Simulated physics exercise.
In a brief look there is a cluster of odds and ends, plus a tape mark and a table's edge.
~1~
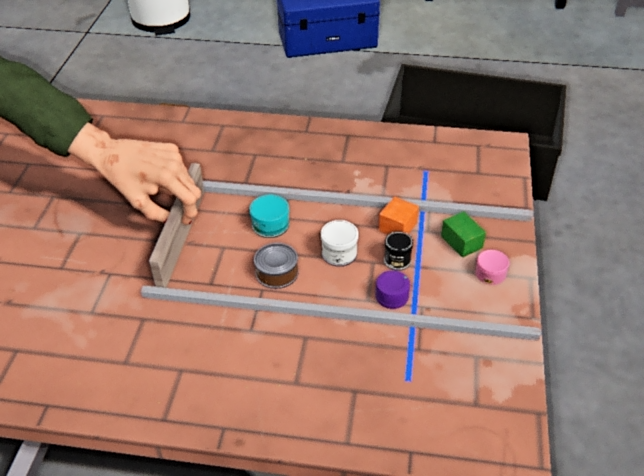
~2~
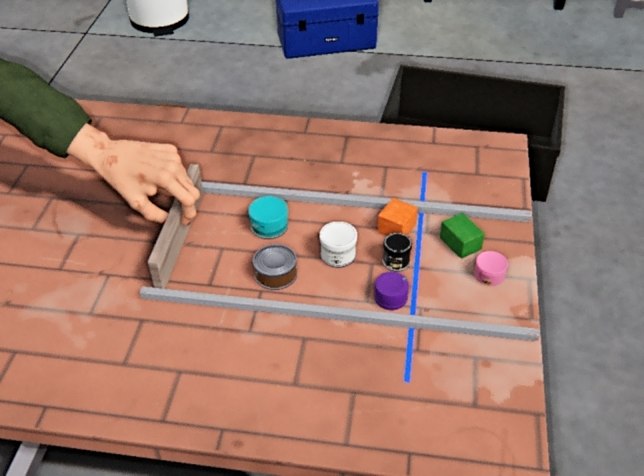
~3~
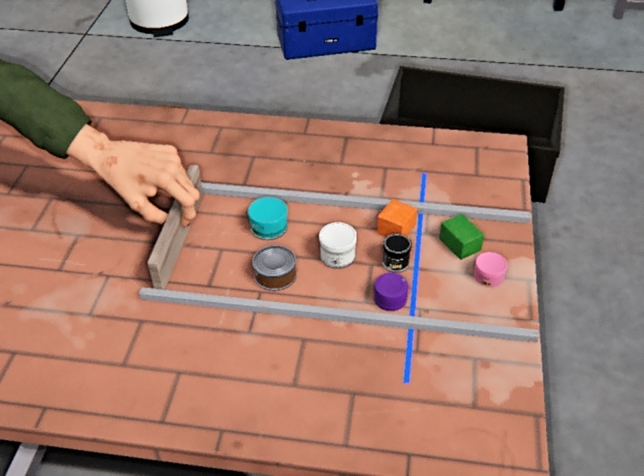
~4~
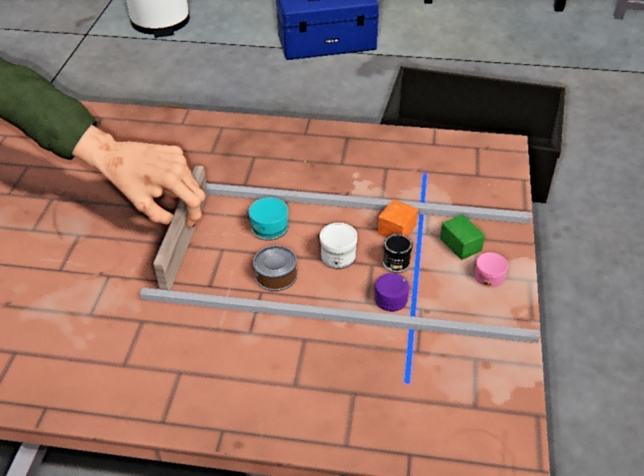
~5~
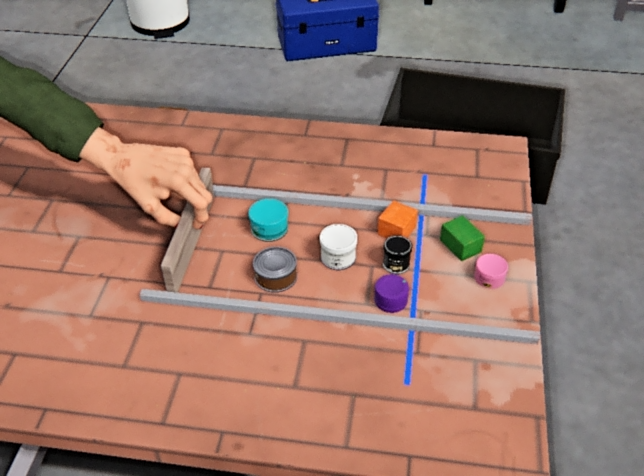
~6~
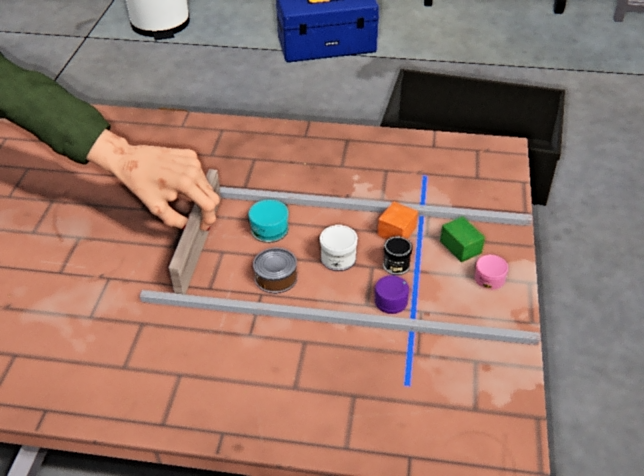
A hand slid an upright board slightly to the right between two rails on a brick-patterned table, while the small tubs, tins and blocks around the blue tape line stayed where they were.
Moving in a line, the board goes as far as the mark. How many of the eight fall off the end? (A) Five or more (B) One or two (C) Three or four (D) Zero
(D) Zero.
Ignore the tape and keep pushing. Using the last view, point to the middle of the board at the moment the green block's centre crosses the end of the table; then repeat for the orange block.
With the green block it sits around (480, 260), with the orange block around (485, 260).
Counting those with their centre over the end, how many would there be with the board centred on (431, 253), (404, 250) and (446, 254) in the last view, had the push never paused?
In order: 0, 0, 0.
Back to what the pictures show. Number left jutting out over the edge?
The tally is 0.
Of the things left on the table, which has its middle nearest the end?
Answer: The pink tub.
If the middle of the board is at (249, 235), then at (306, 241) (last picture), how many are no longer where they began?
1 and 3.
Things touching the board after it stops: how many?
It's 3.
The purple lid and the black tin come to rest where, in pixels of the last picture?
About (473, 311), and the other about (469, 266).
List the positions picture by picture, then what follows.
In the first picture, pink tub (492, 268); green block (463, 234); black tin (398, 251); board (179, 224); tape (418, 262).
In the second picture, green block (462, 236); turquoise tin (269, 218).
In the third picture, black tin (397, 253); orange block (397, 221).
In the fourth picture, pink tub (491, 270); board (183, 226).
In the fifth picture, green block (462, 238); brown pot (275, 269).
In the sixth picture, pink tub (491, 272); green block (462, 239); black tin (397, 256); board (197, 230); tape (417, 267).
A little later, none off yet; pink tub at rest near (491, 272); green block at rest near (462, 239); black tin at rest near (397, 256).
Next, none off yet; pink tub at rest near (491, 272); green block at rest near (463, 240); black tin shifted about its own width near (429, 260).
When it is over, the number that fall off is zero.
